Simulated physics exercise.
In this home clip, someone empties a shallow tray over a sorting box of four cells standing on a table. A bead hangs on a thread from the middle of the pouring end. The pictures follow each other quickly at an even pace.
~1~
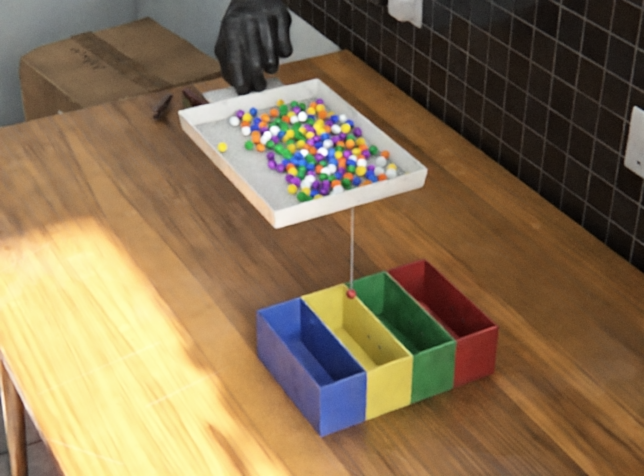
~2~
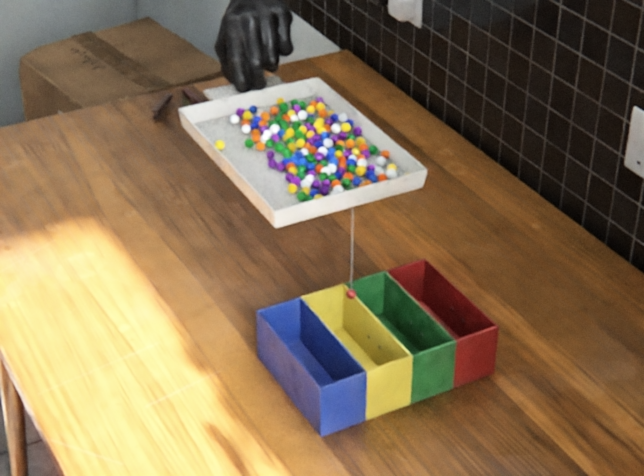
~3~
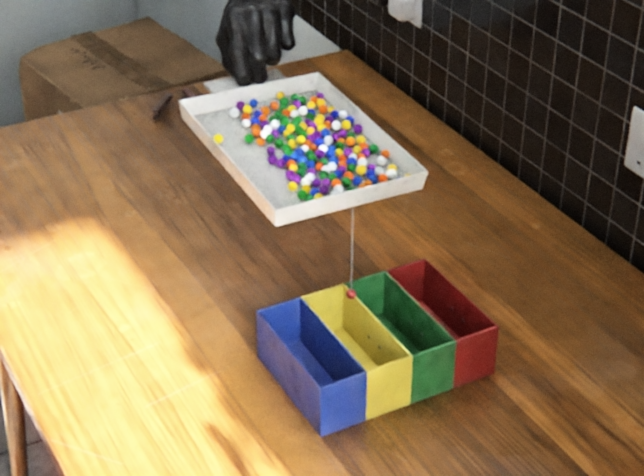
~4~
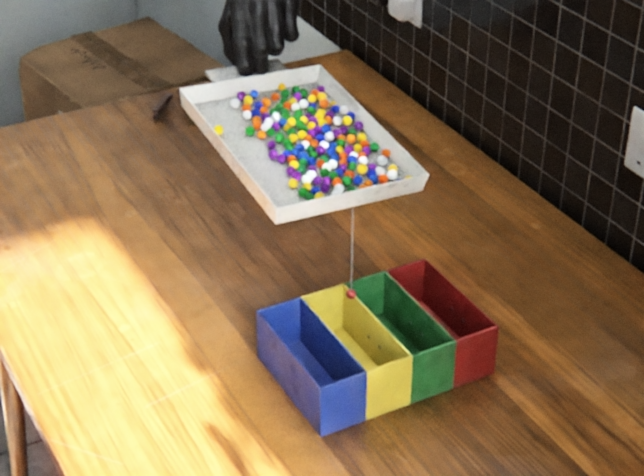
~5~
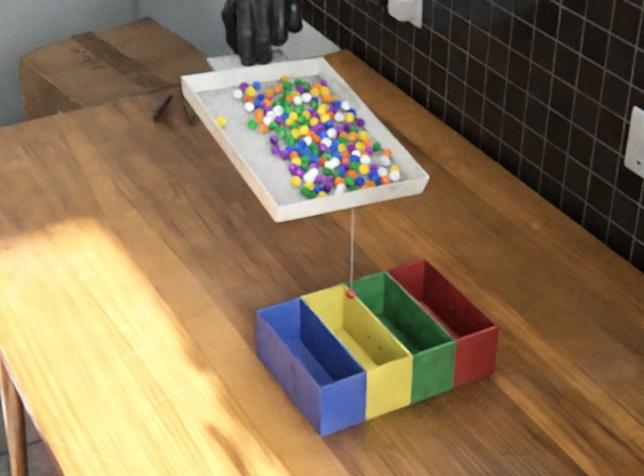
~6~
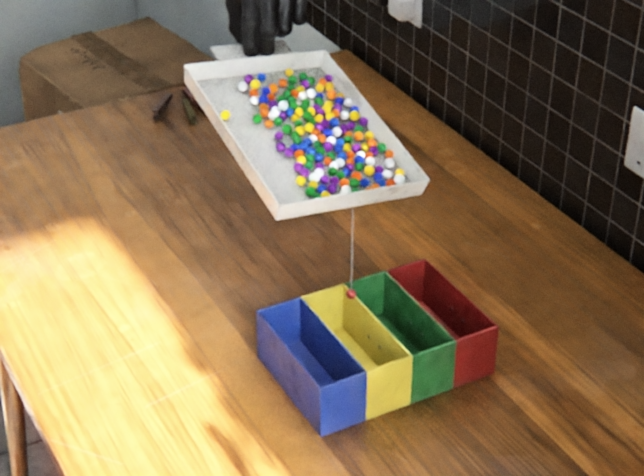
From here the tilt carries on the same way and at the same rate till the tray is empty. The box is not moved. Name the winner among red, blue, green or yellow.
Winner: Red.
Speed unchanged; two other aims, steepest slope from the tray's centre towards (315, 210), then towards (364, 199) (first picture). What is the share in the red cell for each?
0 % and 40 %, roughly.
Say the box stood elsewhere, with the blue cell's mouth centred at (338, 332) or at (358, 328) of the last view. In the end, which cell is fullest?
The green one; the green cell.
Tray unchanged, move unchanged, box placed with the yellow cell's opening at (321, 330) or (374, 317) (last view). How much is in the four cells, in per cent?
Close to 50 in a hundred, then close to 90 in a hundred.
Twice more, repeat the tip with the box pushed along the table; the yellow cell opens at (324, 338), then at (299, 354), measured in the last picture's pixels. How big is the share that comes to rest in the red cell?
Roughly 40 % and 0 %.
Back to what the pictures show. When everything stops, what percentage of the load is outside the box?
That comes to some 10 per cent.
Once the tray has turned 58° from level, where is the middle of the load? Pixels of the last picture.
Around (373, 141).
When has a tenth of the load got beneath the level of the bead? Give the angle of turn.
80°.
Soon after the last picture, tray tipped steeply; all on the tray.
A little later, tray tipped right over; about a quarter on the tray; about half in the red cell; a small part in the green cell; a stray few in the blue cell; about a quarter falling or outside the box.
Later still, tray tipped past a quarter turn; most in the red cell; a small part in the green cell; a stray few in the blue cell; a small part falling or outside the box.
At rest, tray tipped past a quarter turn; most in the red cell; a small part in the green cell; a stray few in the blue cell; none in the yellow cell; a small part outside the box.
